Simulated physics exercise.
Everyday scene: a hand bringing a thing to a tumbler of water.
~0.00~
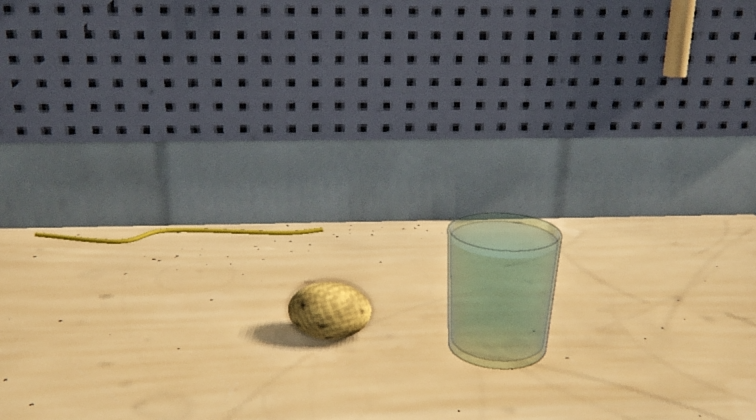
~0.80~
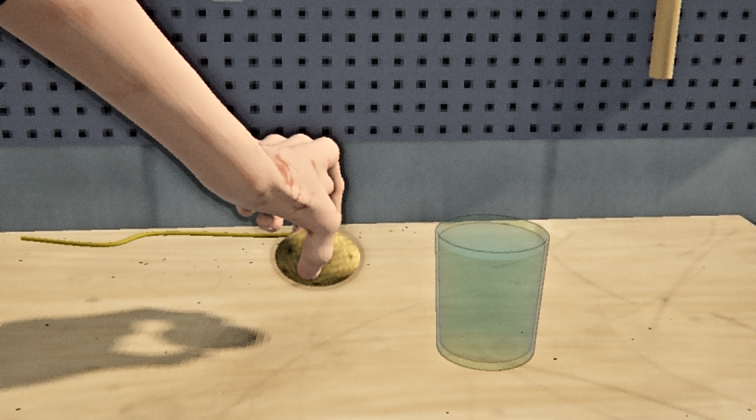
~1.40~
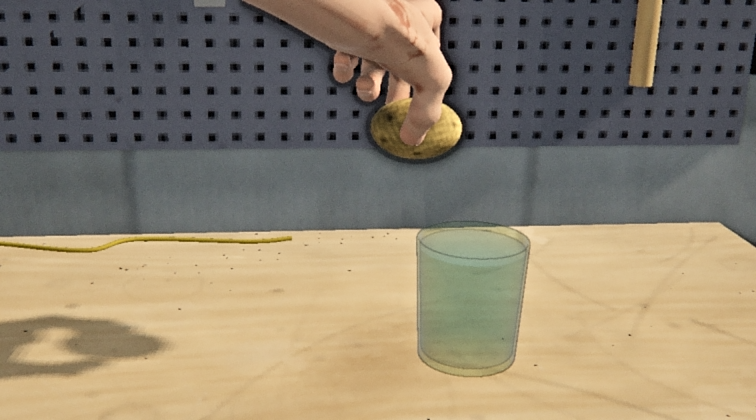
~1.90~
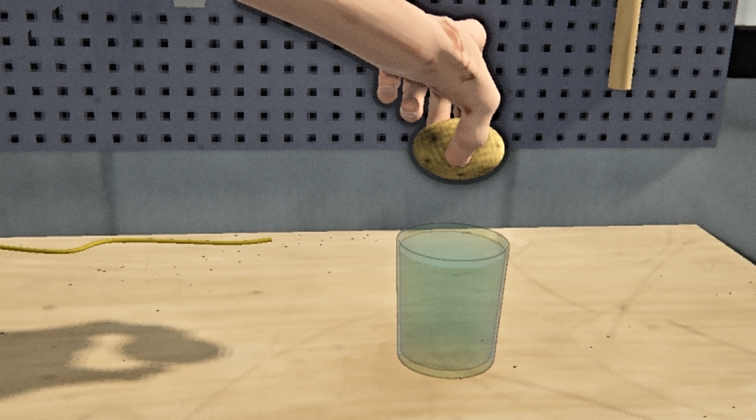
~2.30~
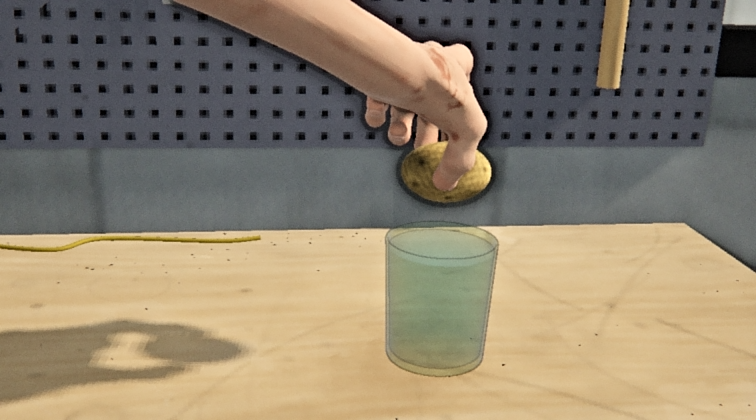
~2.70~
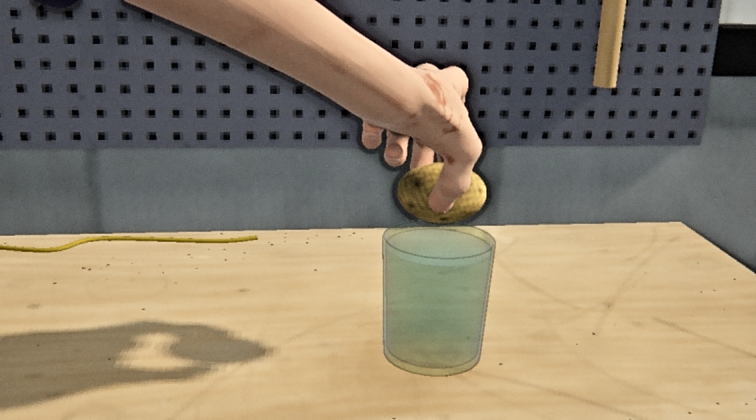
A hand picked up a potato from a wooden table, lifted it high and carried it right until it was over a nearly full tumbler of water, then lowered it close above the rim.
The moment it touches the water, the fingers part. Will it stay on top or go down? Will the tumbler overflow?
One by one: Water: My guess is sunk, tumbler: My guess is spillover.
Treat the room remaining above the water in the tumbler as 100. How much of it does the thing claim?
My estimate is 190 %.
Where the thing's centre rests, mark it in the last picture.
Somewhere close to pixel (434, 321).
After 3.0 s, the potato enters the water; the tumbler is full to the brim.
After 3.4 s, the potato goes on down; the tumbler is full to the brim; a puddle lies round it.
After 5.0 s, the potato rests at the bottom; the tumbler is full to the brim; a puddle lies round it.
